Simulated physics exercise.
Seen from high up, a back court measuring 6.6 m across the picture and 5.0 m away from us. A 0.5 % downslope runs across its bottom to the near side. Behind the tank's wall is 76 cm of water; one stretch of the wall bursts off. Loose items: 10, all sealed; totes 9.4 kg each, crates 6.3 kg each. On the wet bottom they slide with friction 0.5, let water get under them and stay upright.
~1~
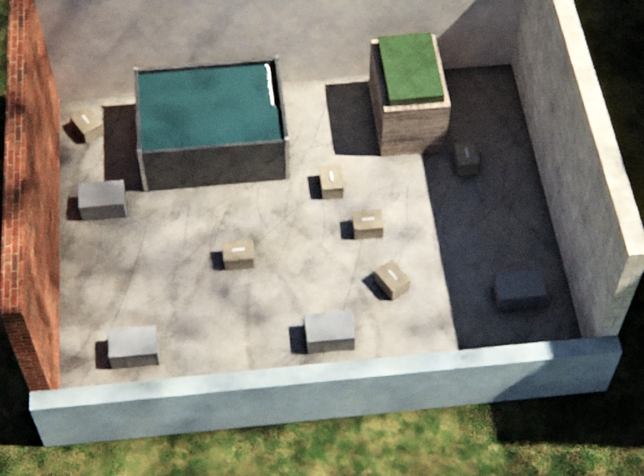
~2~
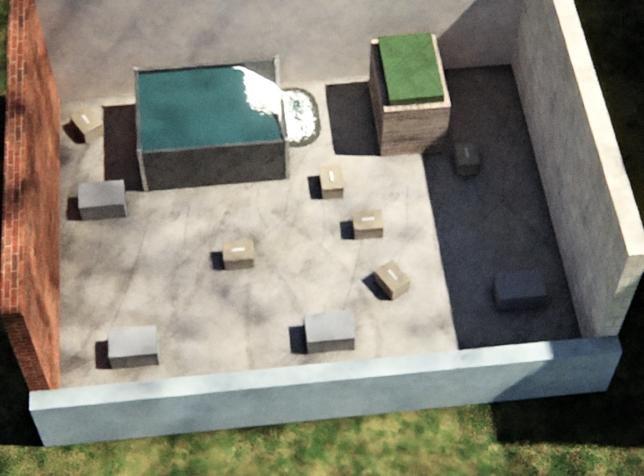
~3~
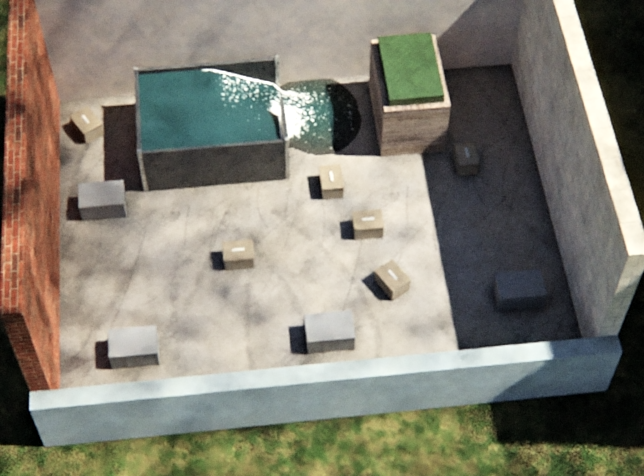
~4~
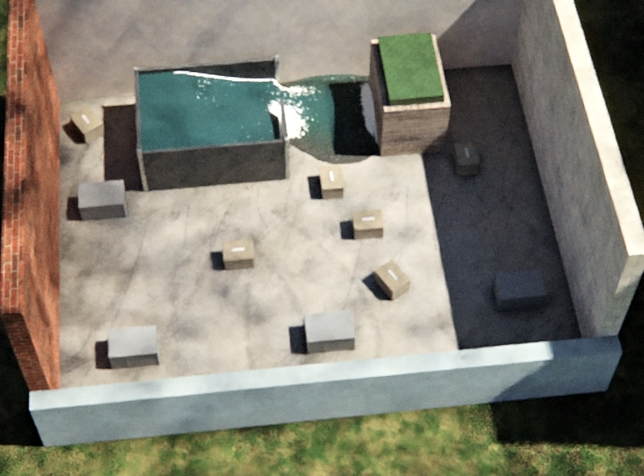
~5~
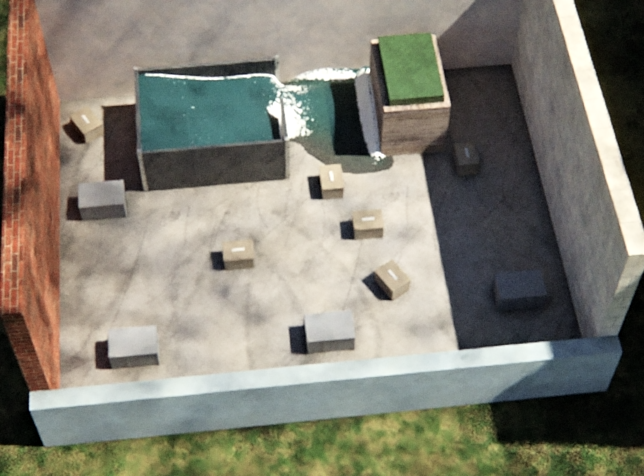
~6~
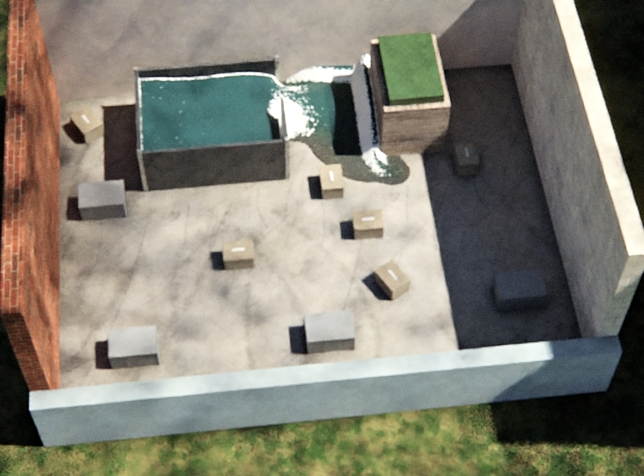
Teal water pouring through the right side of a raised tank, foaming against a grass-topped block while scattered boxes stay still.
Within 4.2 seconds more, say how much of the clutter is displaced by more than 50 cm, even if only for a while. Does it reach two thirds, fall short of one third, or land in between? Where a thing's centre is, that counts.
Answer: The medium band.
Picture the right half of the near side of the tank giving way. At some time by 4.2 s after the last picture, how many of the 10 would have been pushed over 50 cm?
Then 7 of them would.
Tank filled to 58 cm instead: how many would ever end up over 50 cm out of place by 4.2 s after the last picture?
The answer would then be 5.
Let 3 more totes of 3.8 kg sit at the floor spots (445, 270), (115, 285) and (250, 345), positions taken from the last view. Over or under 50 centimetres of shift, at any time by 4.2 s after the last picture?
Respectively: Tops it; doesn't reach it; tops it.
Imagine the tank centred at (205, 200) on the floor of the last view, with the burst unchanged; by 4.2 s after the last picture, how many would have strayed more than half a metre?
The answer would then be 4.
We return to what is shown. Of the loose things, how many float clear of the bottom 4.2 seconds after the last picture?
Total: 4.
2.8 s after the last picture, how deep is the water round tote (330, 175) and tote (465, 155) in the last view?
2 and 4 cm.
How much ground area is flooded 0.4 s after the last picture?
About 6.0 m2 is covered.
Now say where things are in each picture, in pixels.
The first frame shows a tote at (393, 275) rests on the ground; a tote at (86, 120) rests on the ground; 2.6 m2 under water; 0 of 10 have shifted.
The second frame shows a tote at (393, 275) rests on the ground; a tote at (86, 120), on the bottom; water covers 3.1 m2; 0 of 10 have shifted.
The third frame shows a tote at (393, 275), on the bottom; a tote at (86, 120) rests on the ground; water covers 3.9 m2; 0 of 10 have shifted.
The fourth frame shows a tote at (393, 275), on the bottom; a tote at (86, 120), on the bottom; water covers 4.4 m2; 0 of 10 have shifted.
The fifth frame shows a tote at (393, 275) rests on the ground; a tote at (86, 120), on the bottom; water covers 4.7 m2; 0 of 10 have shifted.
The sixth frame shows a tote at (393, 275) rests on the ground; a tote at (86, 120) rests on the ground; water covers 4.9 m2; 0 of 10 have shifted.
Then, 0.4 s after the last picture 0 of 10 are over 50 cm from their spots; 0 afloat.
Then, 1.5 s after the last picture 2 of 10 are over 50 cm from their spots; 0 afloat.
Then, 2.8 s after the last picture 5 of 10 are over 50 cm from their spots; 3 afloat.
Then, 4.2 s after the last picture 4 of 10 are over 50 cm from their spots, and 5 have been at some point; 4 afloat.
